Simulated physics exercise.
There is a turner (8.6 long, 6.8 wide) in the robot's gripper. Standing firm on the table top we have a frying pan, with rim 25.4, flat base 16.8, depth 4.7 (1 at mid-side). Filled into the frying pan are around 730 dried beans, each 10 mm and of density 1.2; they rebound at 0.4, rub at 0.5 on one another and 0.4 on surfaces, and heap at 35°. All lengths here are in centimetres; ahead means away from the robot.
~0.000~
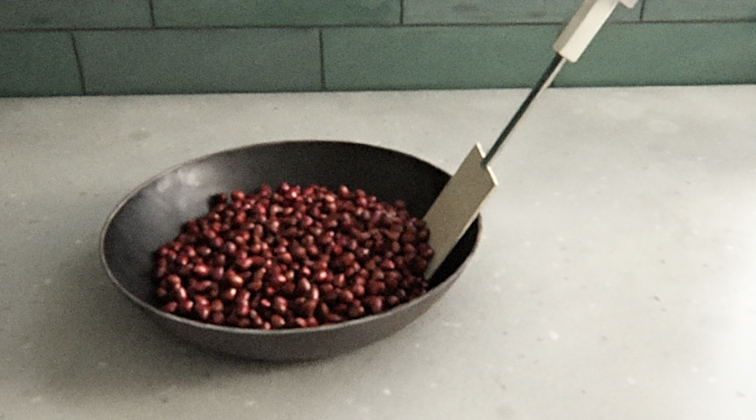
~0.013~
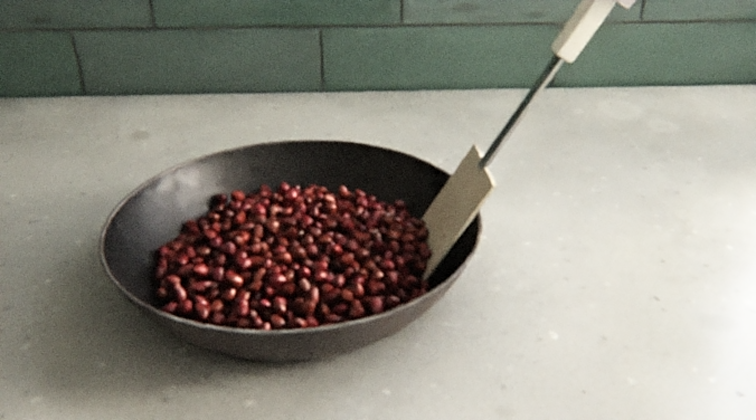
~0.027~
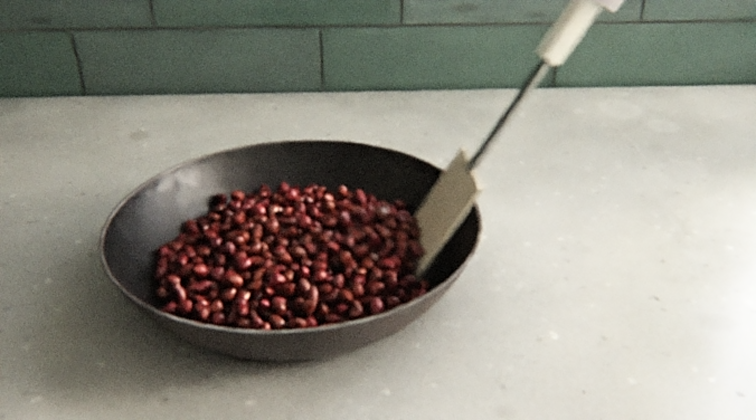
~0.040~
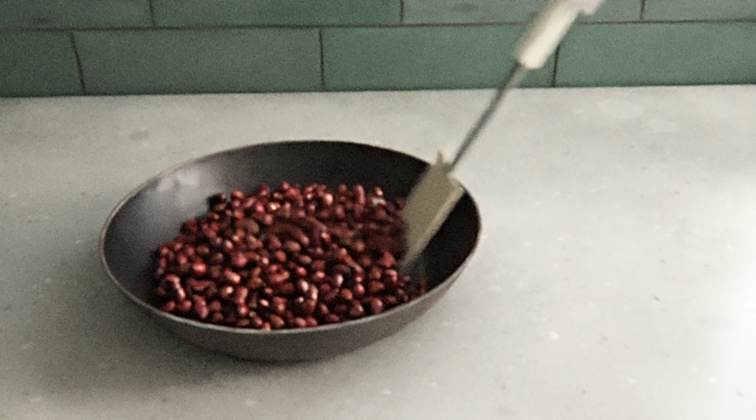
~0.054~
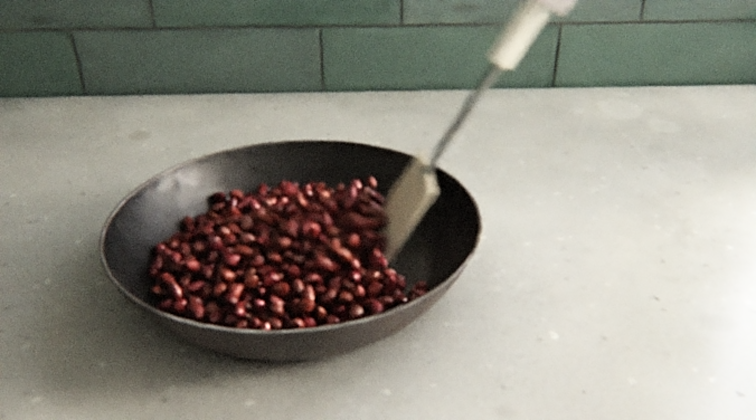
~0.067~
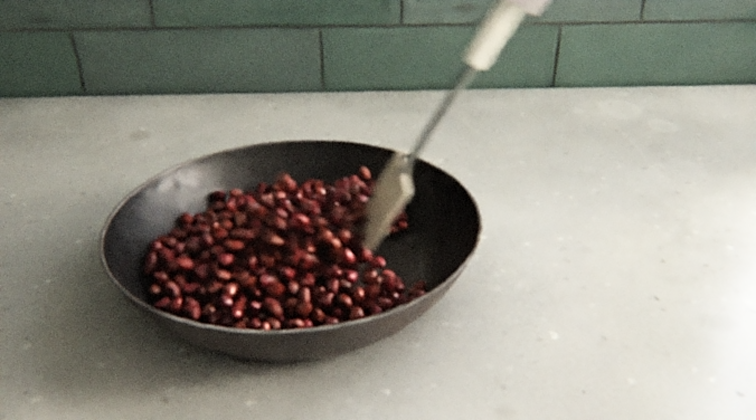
At first, a turner rests against the right inner side of a dark frying pan holding a broad heap of reddish dried beans. The turner then sweeps left through the pan, pushing beans along with it, so the heap bunches toward the left and bare pan shows on the right.
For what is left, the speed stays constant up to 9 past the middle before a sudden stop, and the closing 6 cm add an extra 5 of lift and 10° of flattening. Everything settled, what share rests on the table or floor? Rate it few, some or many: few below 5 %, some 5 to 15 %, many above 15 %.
Many, above 15 %.
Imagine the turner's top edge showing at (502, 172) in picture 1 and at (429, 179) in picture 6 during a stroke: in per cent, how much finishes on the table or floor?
My guess would be close to 15 per cent.
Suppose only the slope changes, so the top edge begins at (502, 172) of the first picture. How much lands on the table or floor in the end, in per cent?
Spill: Approx. 20 per cent.
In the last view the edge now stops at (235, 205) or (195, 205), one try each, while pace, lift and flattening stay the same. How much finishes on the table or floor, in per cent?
Try 1: Approx. 10 %; try 2: Approx. 15 %.
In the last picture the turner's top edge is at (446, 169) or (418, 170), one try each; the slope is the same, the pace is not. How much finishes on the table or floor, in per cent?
10 % and 20 %.
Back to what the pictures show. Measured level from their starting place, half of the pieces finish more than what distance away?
Distance: Near 3 cm.
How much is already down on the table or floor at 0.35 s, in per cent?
It is near 5 percent.
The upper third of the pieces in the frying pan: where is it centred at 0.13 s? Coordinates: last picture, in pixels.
It is centred at roughly (218, 227).
By 0.10 s, sloping 60°, highest piece 10 above the table; 732 in the frying pan, 1 on the blade or in flight.
By 0.13 s, sloping 57°, highest piece 12 above the table; 732 in the frying pan, 1 on the blade or in flight.
By 0.35 s, sloping 50°, highest piece 14 above the table; 589 in the frying pan, 49 on the table or floor, 95 on the blade or in flight.
By 1.40 s, sloping 50°, highest piece 5 above the table; 589 in the frying pan, 144 on the table or floor.
Final count, 589 in the frying pan, 144 on the table or floor. That is 20 % on the table or floor.
